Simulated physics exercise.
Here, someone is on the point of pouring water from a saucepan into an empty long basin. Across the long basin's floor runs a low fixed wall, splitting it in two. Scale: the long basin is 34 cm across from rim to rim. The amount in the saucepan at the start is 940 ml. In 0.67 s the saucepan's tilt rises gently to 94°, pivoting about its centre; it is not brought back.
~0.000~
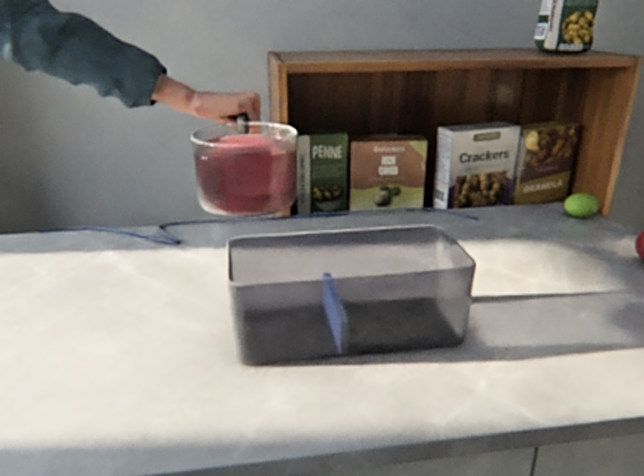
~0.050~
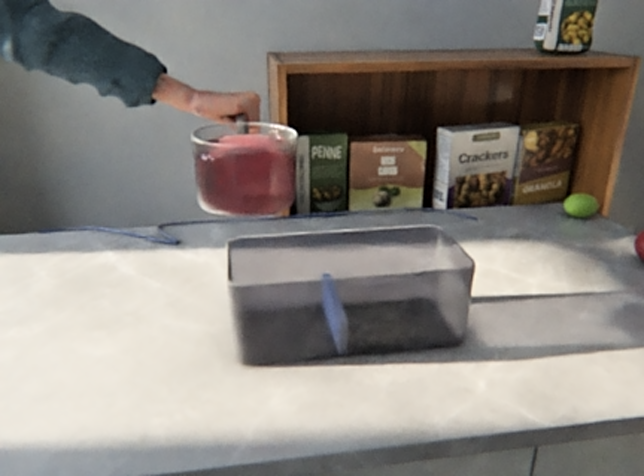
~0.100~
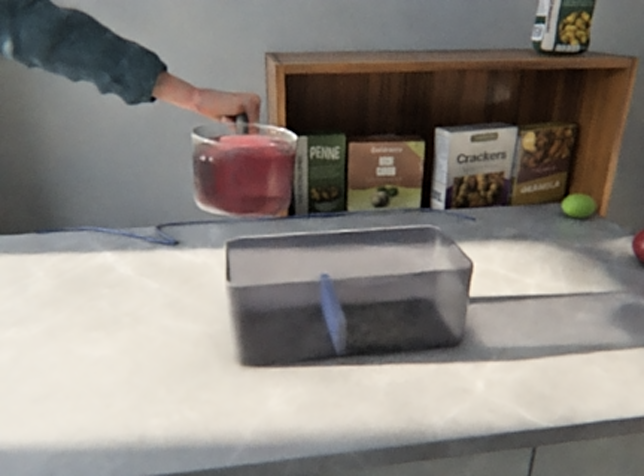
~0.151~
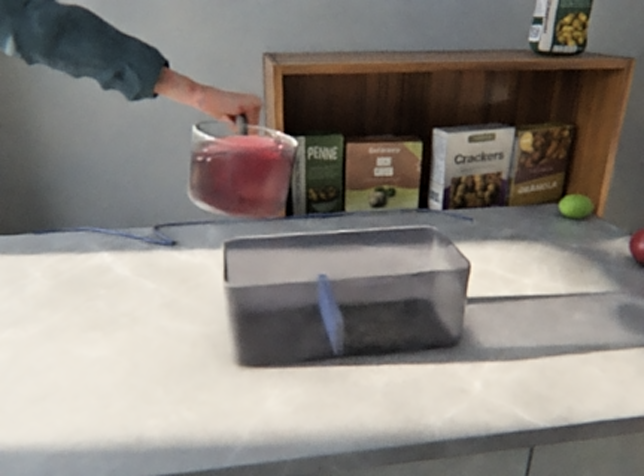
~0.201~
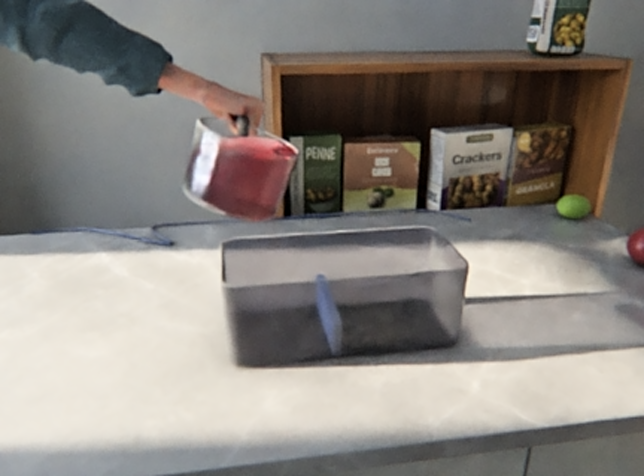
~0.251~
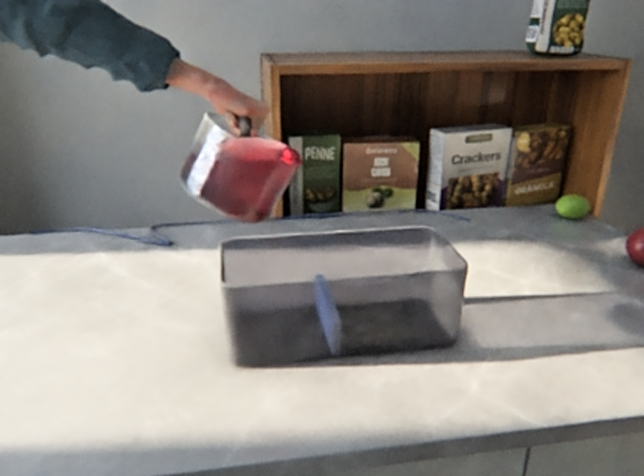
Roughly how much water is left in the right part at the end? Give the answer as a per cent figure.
Roughly 84 per cent is left in the right part.
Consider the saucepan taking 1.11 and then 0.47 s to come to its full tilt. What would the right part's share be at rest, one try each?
I'd say 80 percent on the first go, 80 percent on the next.
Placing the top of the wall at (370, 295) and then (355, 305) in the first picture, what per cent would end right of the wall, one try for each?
One try each: Around 5 percent and then around 50 percent.
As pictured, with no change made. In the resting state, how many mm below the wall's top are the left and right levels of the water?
I'd say some 48 mm on the left and some 24 mm on the right.
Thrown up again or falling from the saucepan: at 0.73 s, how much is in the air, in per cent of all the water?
Near 12 percent.
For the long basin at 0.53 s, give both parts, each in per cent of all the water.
Around 1 on the left and around 16 on the right.
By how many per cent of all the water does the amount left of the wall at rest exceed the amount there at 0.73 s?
Roughly 8 per cent.
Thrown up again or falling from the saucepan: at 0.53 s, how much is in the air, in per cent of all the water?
About 32 per cent.
Then, 0.53 s in, the tilt is 84° and 51 per cent is still to pour, 1 is left of the wall and 16 right of it.
Then, 0.73 s in, the tilt is 94° and 16 per cent is still to pour, 7 is left of the wall and 66 right of it.
Then, 0.94 s in, the tilt is 94° and 6 per cent is still to pour, 9 is left of the wall and 82 right of it.
Then, 1.17 s in, the tilt is 94° and 2 per cent is still to pour, 13 is left of the wall and 84 right of it.
Finally, 15 per cent lies left of the wall, 84 right of it and 0 outside.
